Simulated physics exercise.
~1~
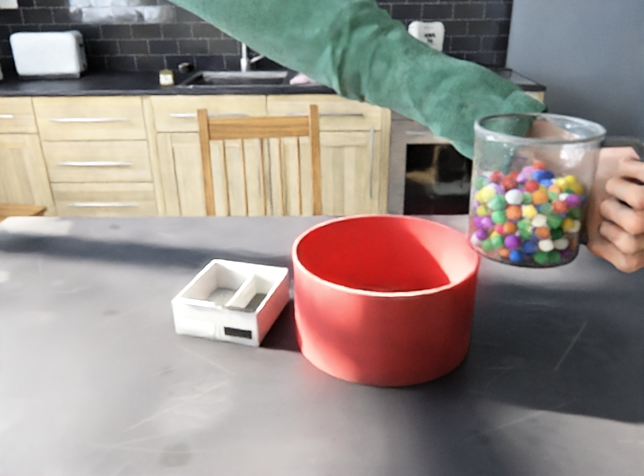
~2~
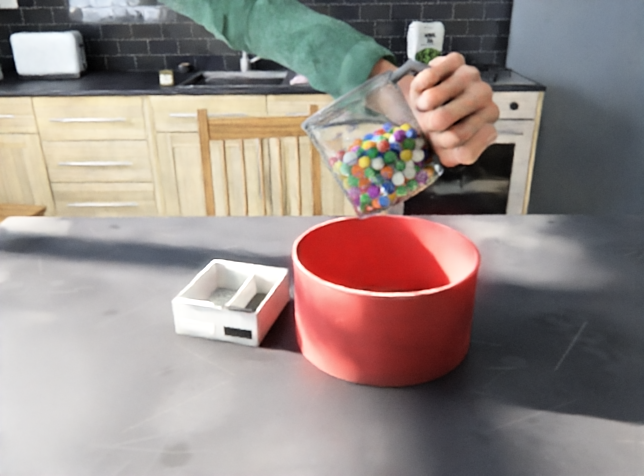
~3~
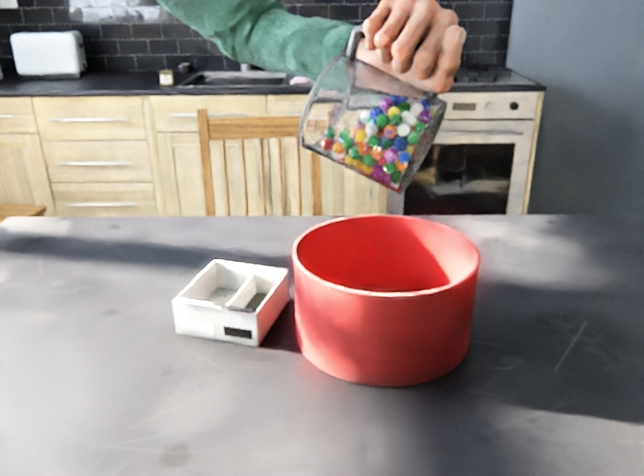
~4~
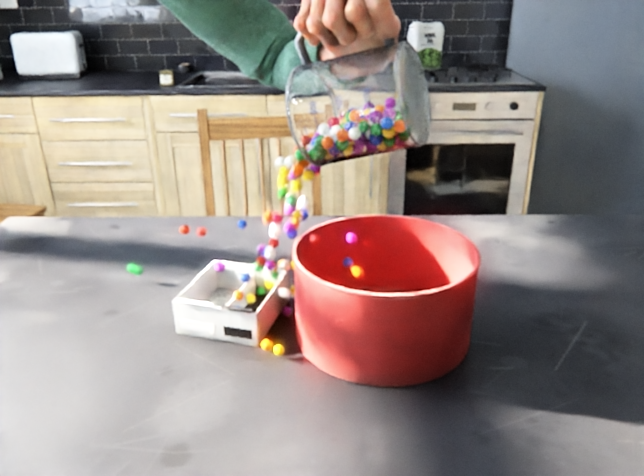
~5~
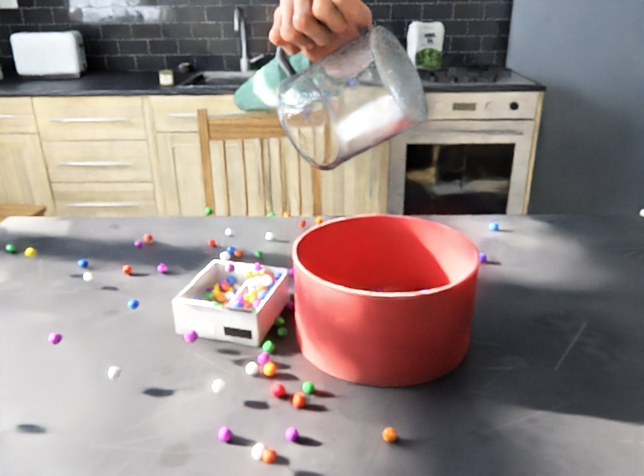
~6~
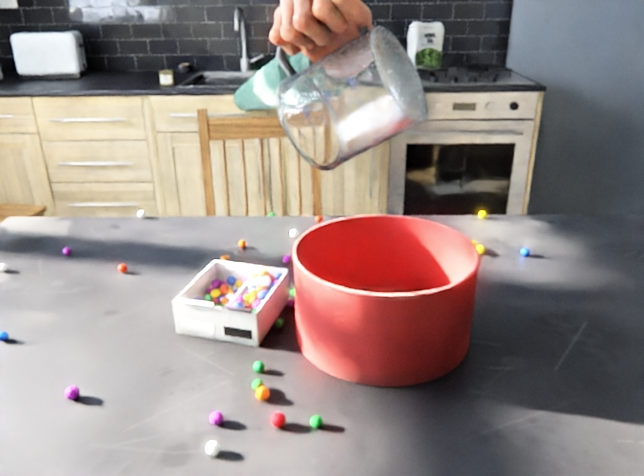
Colorful beads spilled from a clear jug as a hand carried it left over a red pot and tipped it upside down, missing the pot almost entirely; many landed in the small white divided tin while others scattered across the dark table.
